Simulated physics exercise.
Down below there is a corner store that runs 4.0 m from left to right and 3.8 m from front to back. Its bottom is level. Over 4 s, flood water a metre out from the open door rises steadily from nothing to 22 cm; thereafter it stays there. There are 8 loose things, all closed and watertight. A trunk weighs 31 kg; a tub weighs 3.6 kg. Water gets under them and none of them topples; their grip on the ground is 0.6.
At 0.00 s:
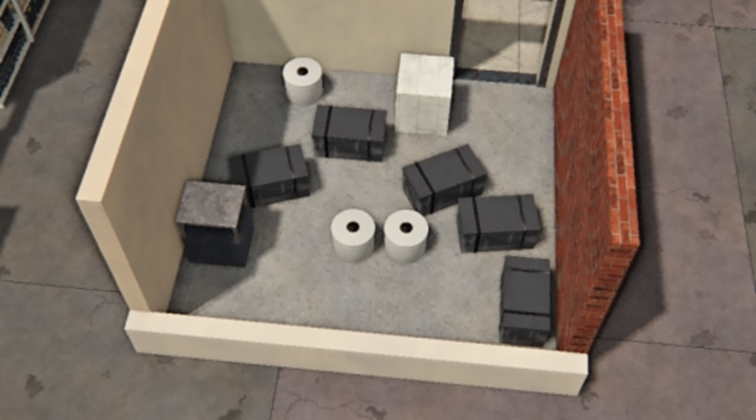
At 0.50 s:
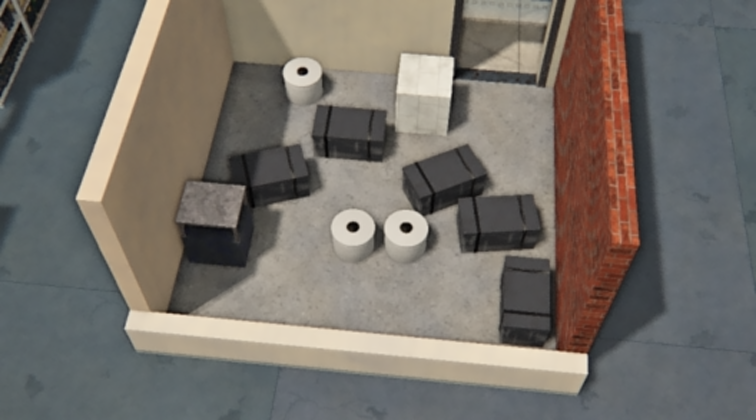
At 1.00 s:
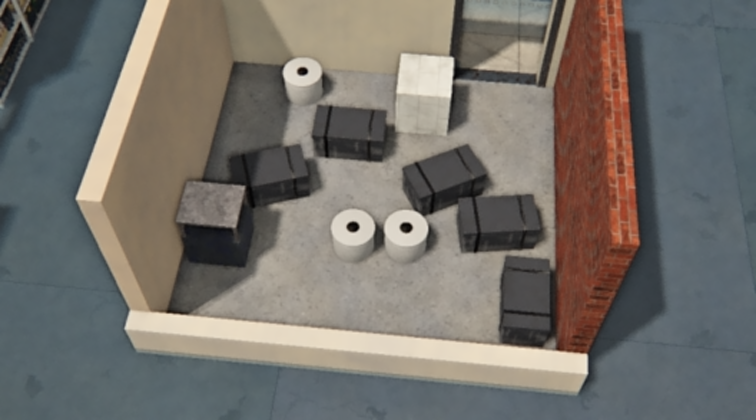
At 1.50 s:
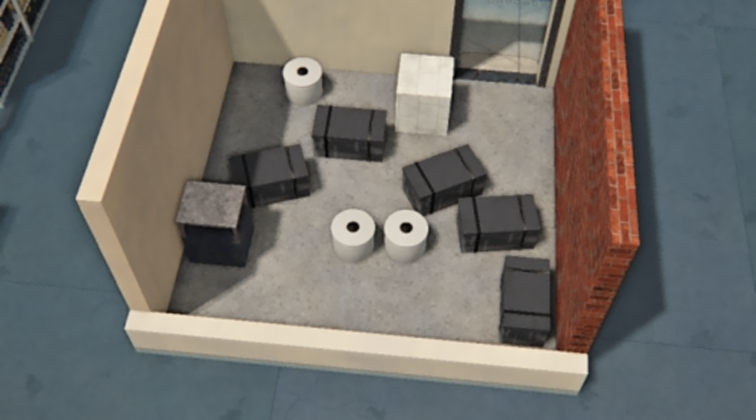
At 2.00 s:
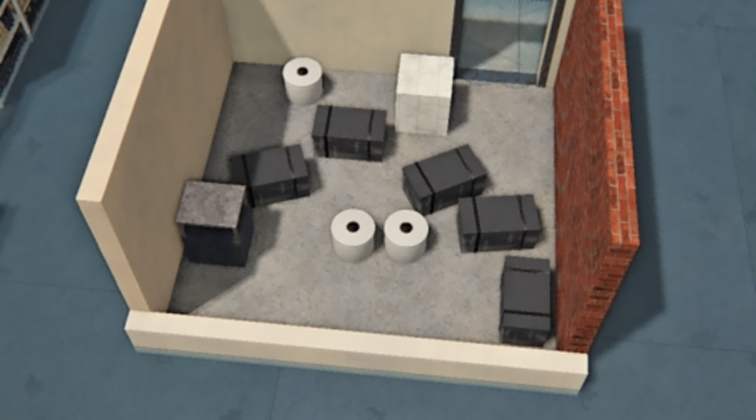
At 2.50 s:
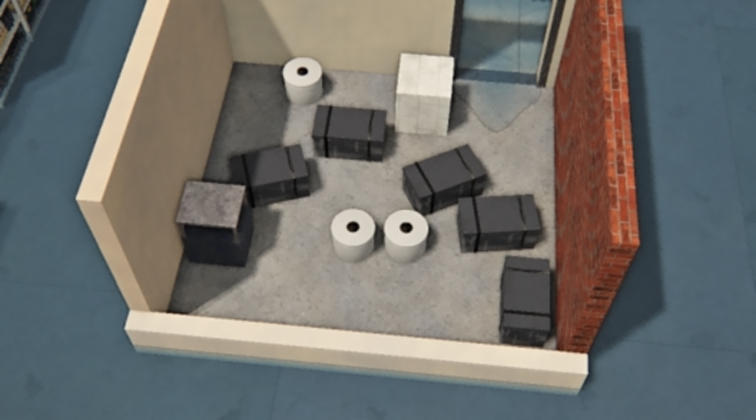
A small walled room holding black trunks and white rolls stays still as water surrounds it, then seeps in by the doorway.
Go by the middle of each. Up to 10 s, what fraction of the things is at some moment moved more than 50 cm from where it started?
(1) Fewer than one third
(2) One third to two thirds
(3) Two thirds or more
2, one third to two thirds.
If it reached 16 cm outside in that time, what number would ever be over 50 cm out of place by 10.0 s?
In that case the number is 3.
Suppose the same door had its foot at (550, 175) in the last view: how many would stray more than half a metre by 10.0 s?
Then 5.
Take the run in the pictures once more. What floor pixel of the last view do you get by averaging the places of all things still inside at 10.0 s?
Somewhere near (292, 223).
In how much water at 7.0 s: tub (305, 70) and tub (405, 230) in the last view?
Around 1 cm and 4 cm.
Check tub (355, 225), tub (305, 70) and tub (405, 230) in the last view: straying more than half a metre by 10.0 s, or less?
In turn: Past it, short of it, past it.
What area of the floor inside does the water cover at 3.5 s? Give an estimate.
Close to 2.5 m2, I'd say.
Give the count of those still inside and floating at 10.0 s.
Total: 5.
After 3.5 s 0 of 8 are over 50 cm from their spots; 0 afloat.
After 4.5 s 0 of 8 are over 50 cm from their spots; 0 afloat.
After 7.0 s 4 of 8 are over 50 cm from their spots; 2 afloat.
After 10.0 s 5 of 8 are over 50 cm from their spots, and 5 have been at some point; 5 afloat.
